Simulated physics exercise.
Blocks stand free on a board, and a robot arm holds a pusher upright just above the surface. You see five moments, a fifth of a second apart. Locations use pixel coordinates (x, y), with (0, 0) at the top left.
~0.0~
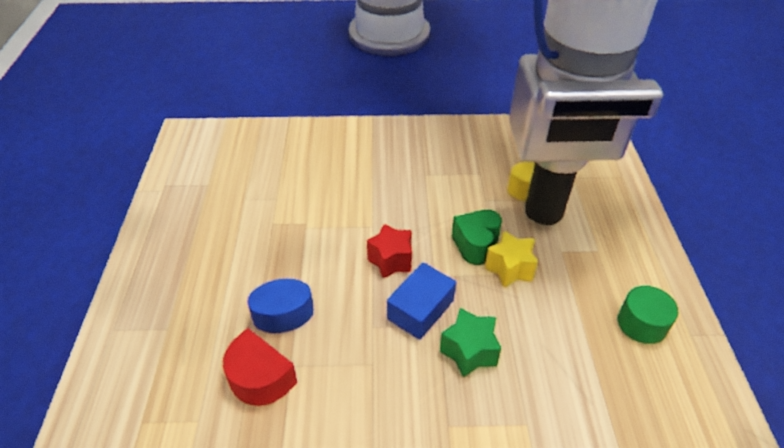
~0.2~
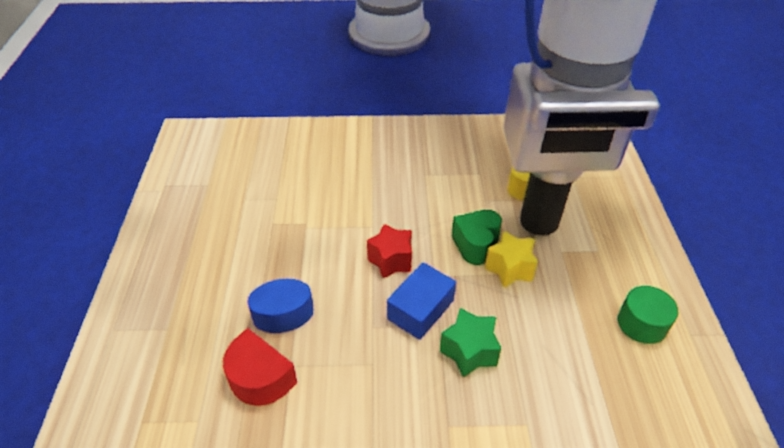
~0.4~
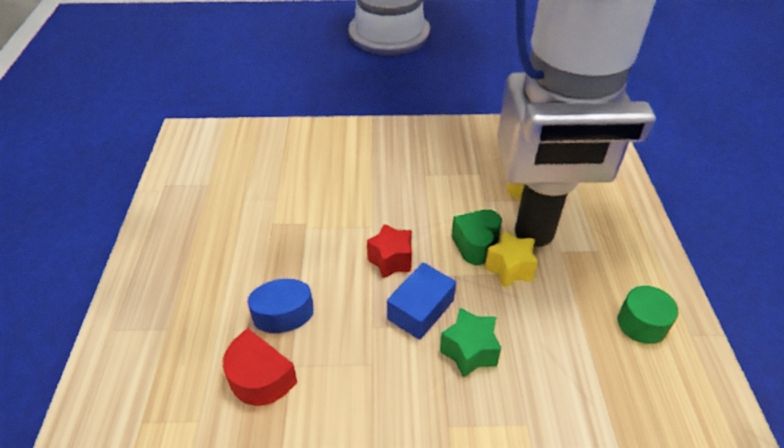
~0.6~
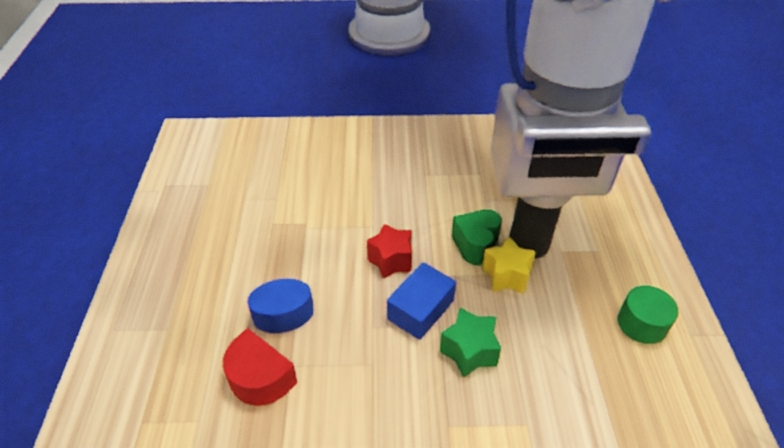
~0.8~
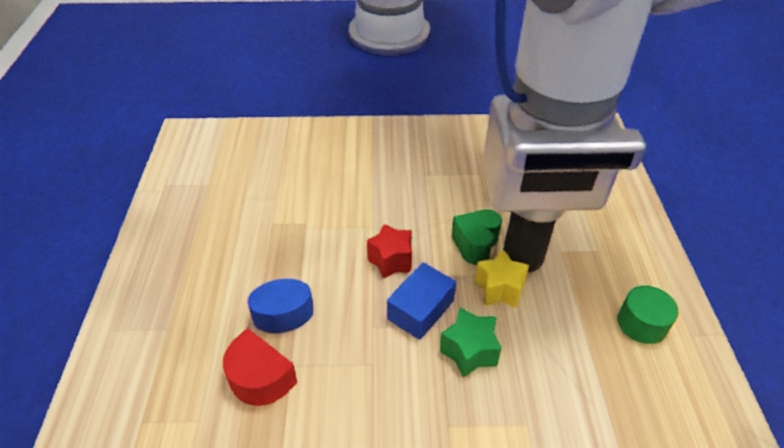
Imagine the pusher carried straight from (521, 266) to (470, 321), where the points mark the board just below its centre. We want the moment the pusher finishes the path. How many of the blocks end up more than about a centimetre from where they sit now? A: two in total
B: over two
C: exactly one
Correct choice: A.
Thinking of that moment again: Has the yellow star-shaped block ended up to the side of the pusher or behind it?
In short: No.
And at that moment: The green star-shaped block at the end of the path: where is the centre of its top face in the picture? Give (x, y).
Somewhere near (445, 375).
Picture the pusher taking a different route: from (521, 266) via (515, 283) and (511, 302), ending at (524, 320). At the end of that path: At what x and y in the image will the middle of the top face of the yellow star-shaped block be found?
Expect it around (491, 314).
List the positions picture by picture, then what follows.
Pusher's lower end (544, 211); blue oblong (422, 290); green star-shaped block (473, 332); yellow star-shaped block (515, 249), in the first picture.
Pusher (539, 221); blocks still, in the second picture.
Pusher (534, 232); blocks still, in the third picture.
Pusher (529, 244); yellow star-shaped block (511, 256), in the fourth picture.
Pusher (523, 257); blue oblong (422, 290); green star-shaped block (473, 332); yellow star-shaped block (504, 270), in the fifth picture.
The first path, step by step. Halfway along, pusher (499, 284); green star-shaped block (470, 339); yellow star-shaped block (477, 299).
At the end, pusher (471, 312); blue oblong still; green star-shaped block (445, 375), turned 15° anticlockwise; yellow star-shaped block (449, 331).
